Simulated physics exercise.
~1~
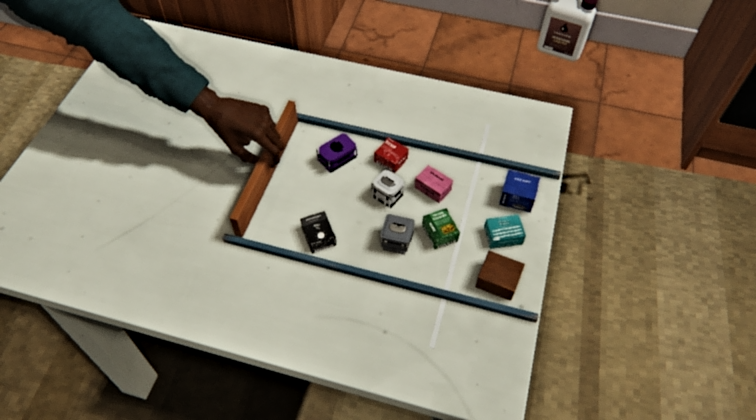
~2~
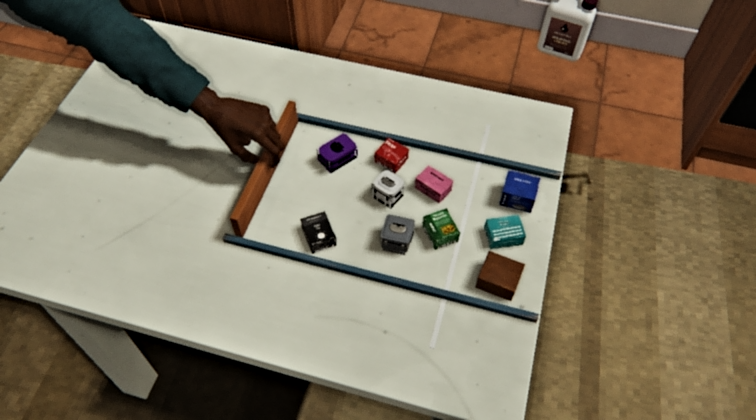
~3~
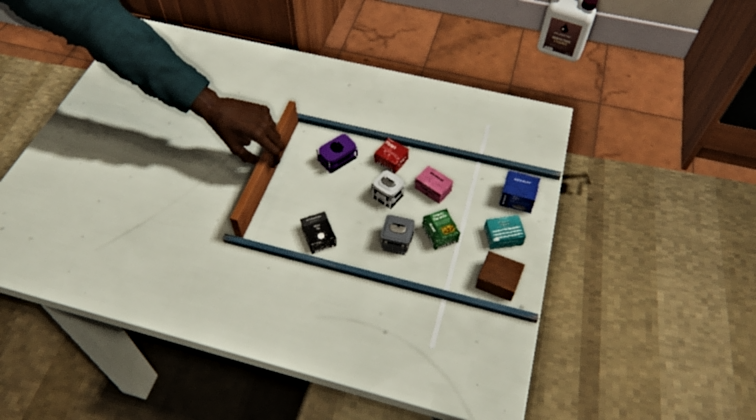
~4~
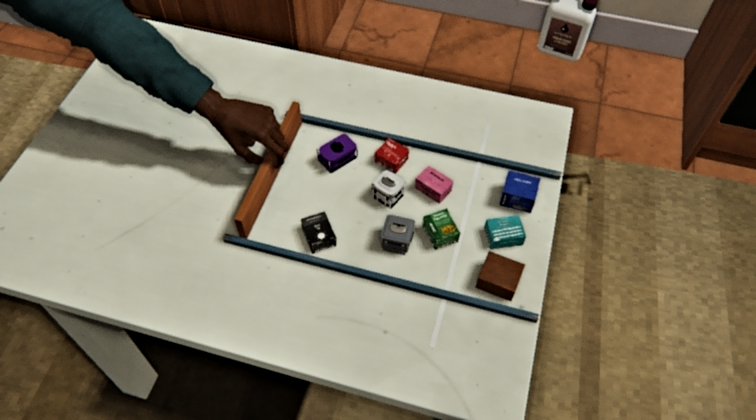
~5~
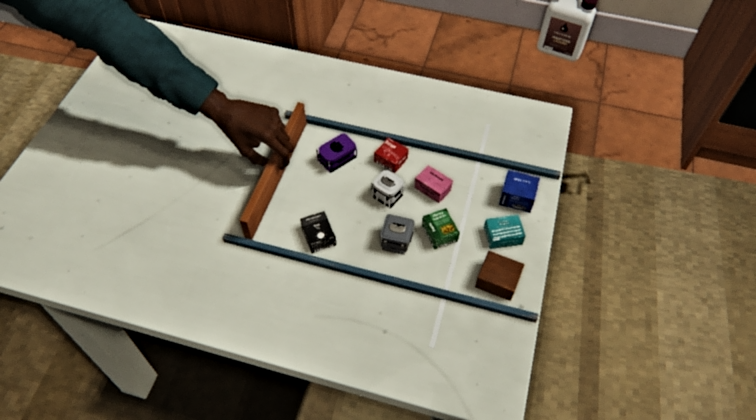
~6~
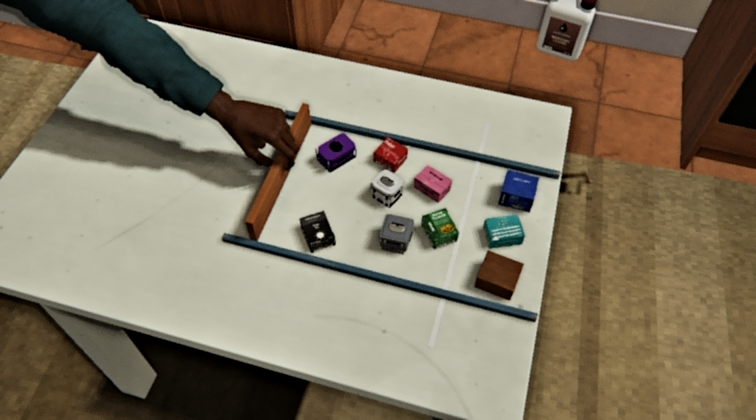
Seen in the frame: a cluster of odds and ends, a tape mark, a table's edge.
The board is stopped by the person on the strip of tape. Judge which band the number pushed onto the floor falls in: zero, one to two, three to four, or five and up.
The edge claims none.
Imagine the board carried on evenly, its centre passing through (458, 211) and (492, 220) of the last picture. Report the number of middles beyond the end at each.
Expected counts: 0, then 2.
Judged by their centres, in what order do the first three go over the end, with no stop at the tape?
They are the turquoise box, then the blue box, then the brown block.
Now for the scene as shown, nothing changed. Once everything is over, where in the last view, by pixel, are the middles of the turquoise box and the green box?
The first one ends at (538, 239), the second at (499, 231).
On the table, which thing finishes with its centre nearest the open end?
That's the turquoise box.
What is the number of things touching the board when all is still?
4 of them.
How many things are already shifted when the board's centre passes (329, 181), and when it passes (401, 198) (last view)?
2 and 7.
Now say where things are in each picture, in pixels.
In the first picture, blue box (520, 191); brown block (500, 276); turquoise box (505, 232); board (267, 166); tape (463, 223).
In the second picture, brown block (500, 276); black box (318, 232).
In the third picture, turquoise box (505, 232); grey case (398, 234).
In the fourth picture, blue box (520, 192); pink box (434, 185).
In the fifth picture, brown block (500, 276); white case (388, 189).
In the sixth picture, blue box (519, 191); brown block (499, 275); turquoise box (504, 231); board (281, 169); tape (462, 223).
Soon after, none off yet; blue box at rest near (519, 191); brown block at rest near (499, 275); turquoise box at rest near (504, 231).
At rest, the number that fall off is zero.
